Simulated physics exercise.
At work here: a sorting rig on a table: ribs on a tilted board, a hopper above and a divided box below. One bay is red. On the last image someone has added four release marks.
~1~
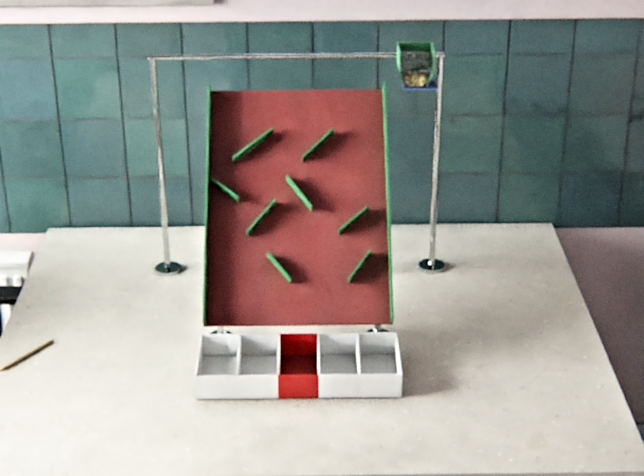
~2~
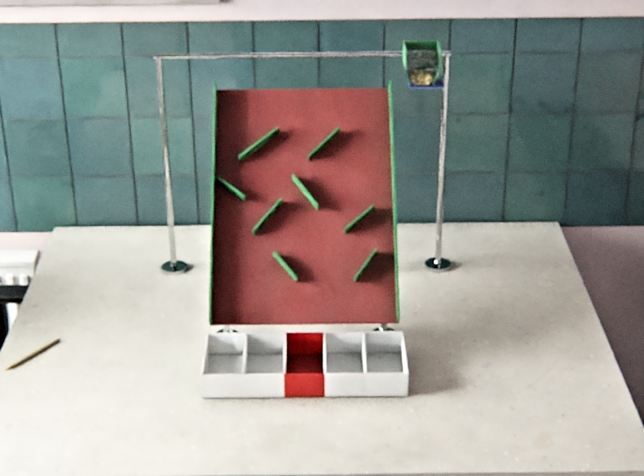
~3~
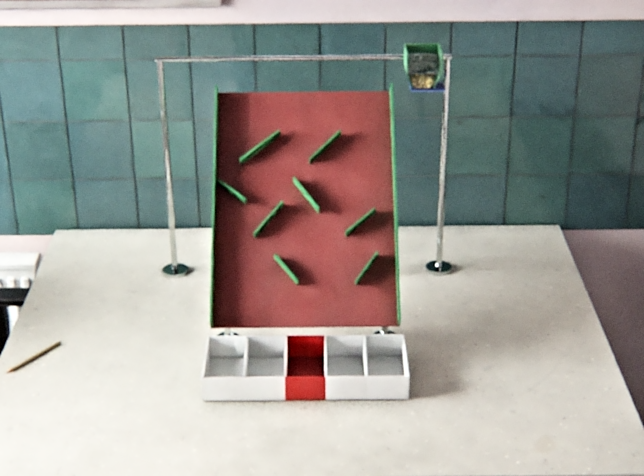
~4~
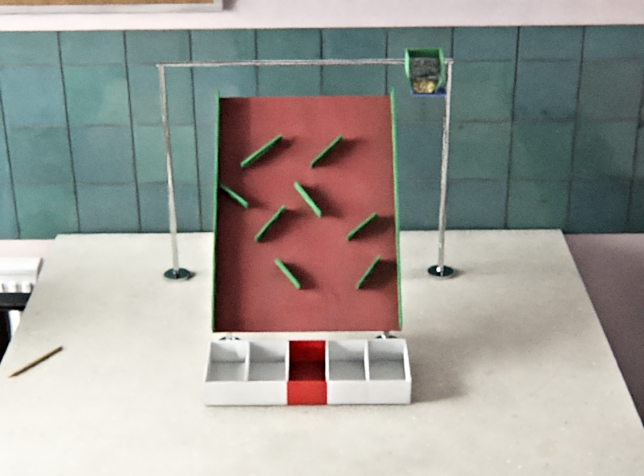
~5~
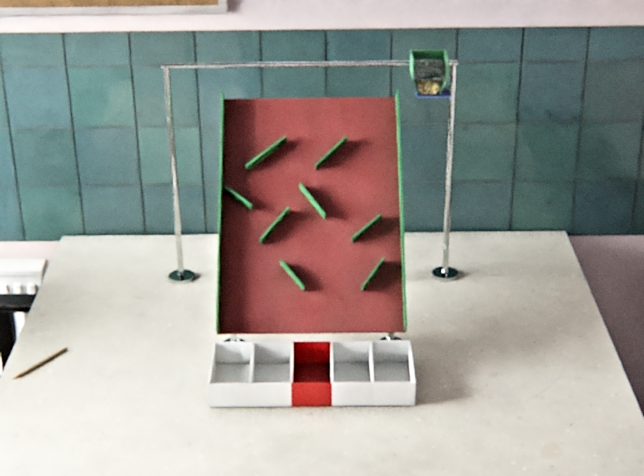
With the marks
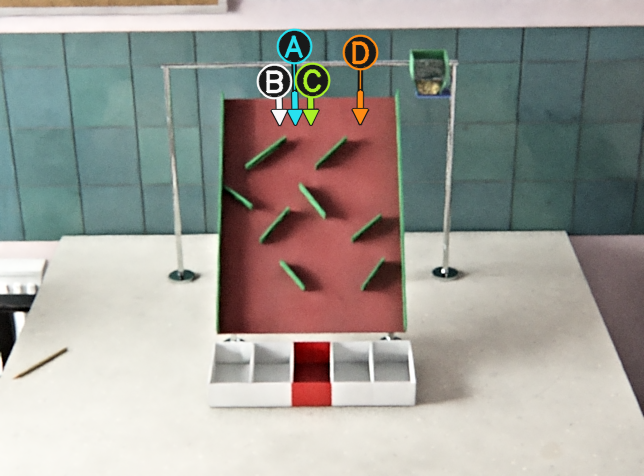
Nothing moves but the slightly shifting view of a red tilted board with green ribs, a raised hopper and a divided box.
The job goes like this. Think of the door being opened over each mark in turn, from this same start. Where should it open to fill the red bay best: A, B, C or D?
D works best here.
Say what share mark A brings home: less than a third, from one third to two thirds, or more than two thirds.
Mark A gives less than a third.
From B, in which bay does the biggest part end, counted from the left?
The first from the left.
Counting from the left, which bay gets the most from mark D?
It is the third one.
On the marked copy, mark A meets the board at (295, 119); mark B meets the board at (279, 119); mark C meets the board at (310, 119); mark D meets the board at (360, 118).
For mark A, about a tenth in the red bay, roughly two thirds in other bays, about a tenth held on the board, about a tenth outside the box.
For mark B, roughly a quarter in the red bay, the larger part in other bays, just a few held on the board.
For mark C, roughly a quarter in the red bay, the larger part in other bays, just a few outside the box.
For mark D, roughly half in the red bay, roughly half in other bays.
